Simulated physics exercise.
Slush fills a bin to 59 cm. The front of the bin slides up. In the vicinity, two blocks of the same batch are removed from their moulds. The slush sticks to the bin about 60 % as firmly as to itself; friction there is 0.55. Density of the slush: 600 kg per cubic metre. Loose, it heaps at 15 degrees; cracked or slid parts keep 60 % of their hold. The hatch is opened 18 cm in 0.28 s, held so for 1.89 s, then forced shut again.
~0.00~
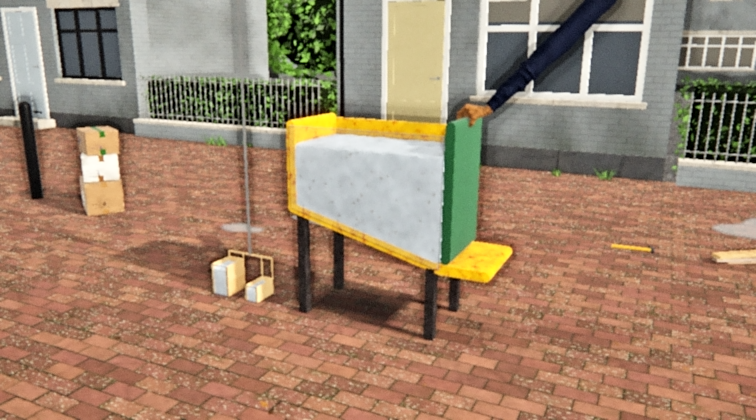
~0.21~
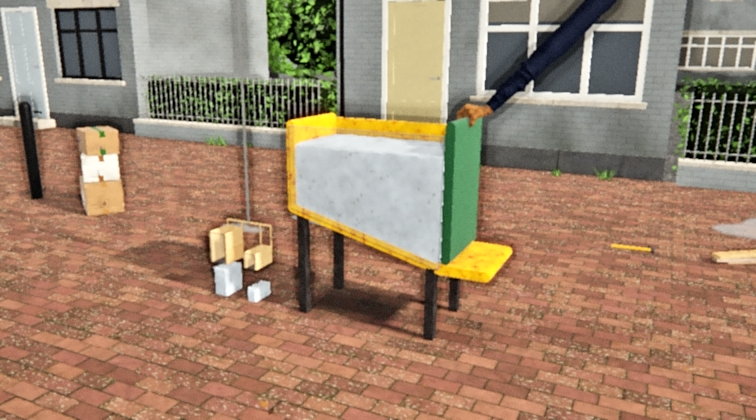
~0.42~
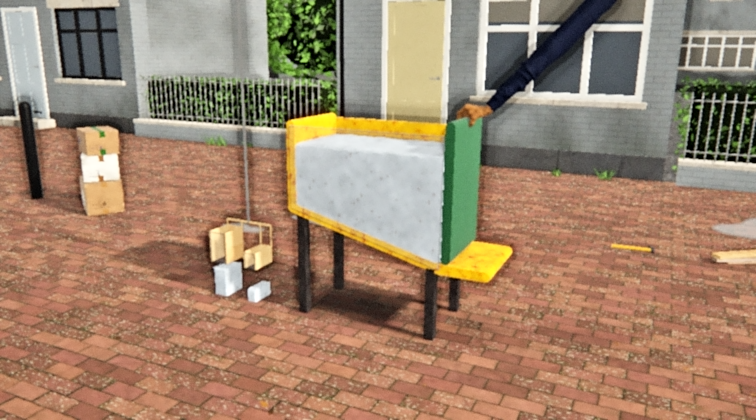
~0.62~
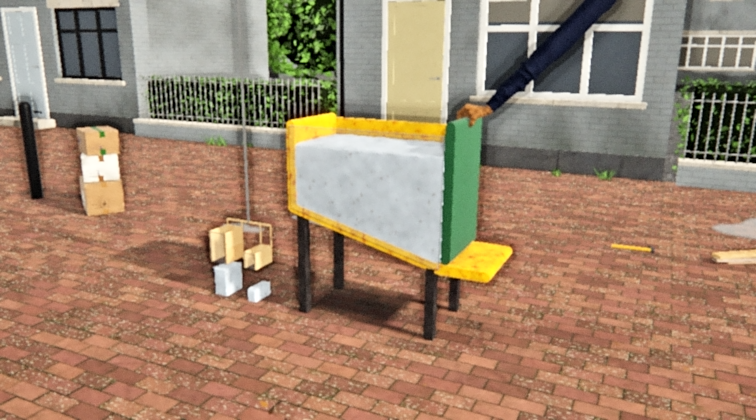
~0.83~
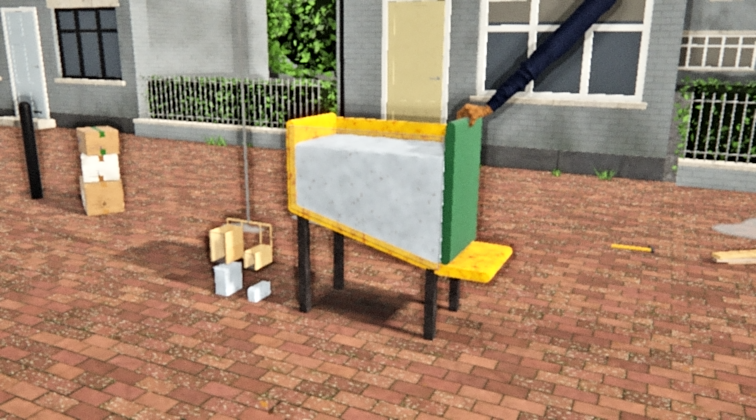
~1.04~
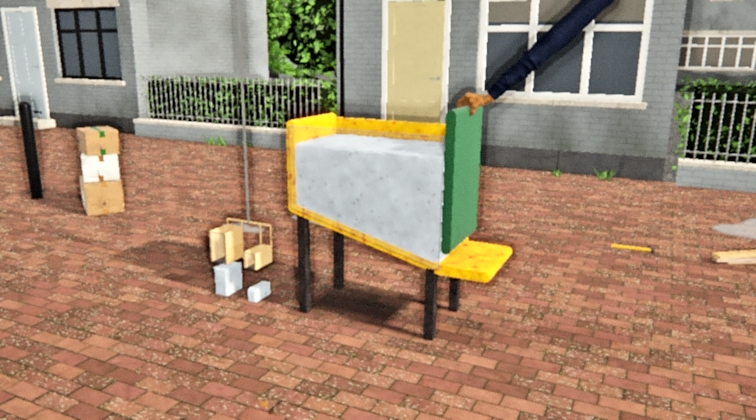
On a brick-paved street, the moulds around two small pale blocks are lifted off and stay raised beside a yellow bin of grey-white slush; then a hand in a dark sleeve slides the bin's green hatch up slightly.
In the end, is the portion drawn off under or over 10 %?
I'd say the portion is lower than 10 %.
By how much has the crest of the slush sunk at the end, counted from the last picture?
Around 0 centimetres, give or take.
By 1.56 s, the hatch is 18 cm open and 0 % is out.
By 2.18 s, the hatch is 18 cm open and 0 % is out.
By 2.79 s, the hatch is 18 cm open and 0 % is out.
By 3.41 s, the hatch is 4.4 cm open and 1 % is out.
By 4.16 s, at the end, the hatch is shut and 1 % is out.
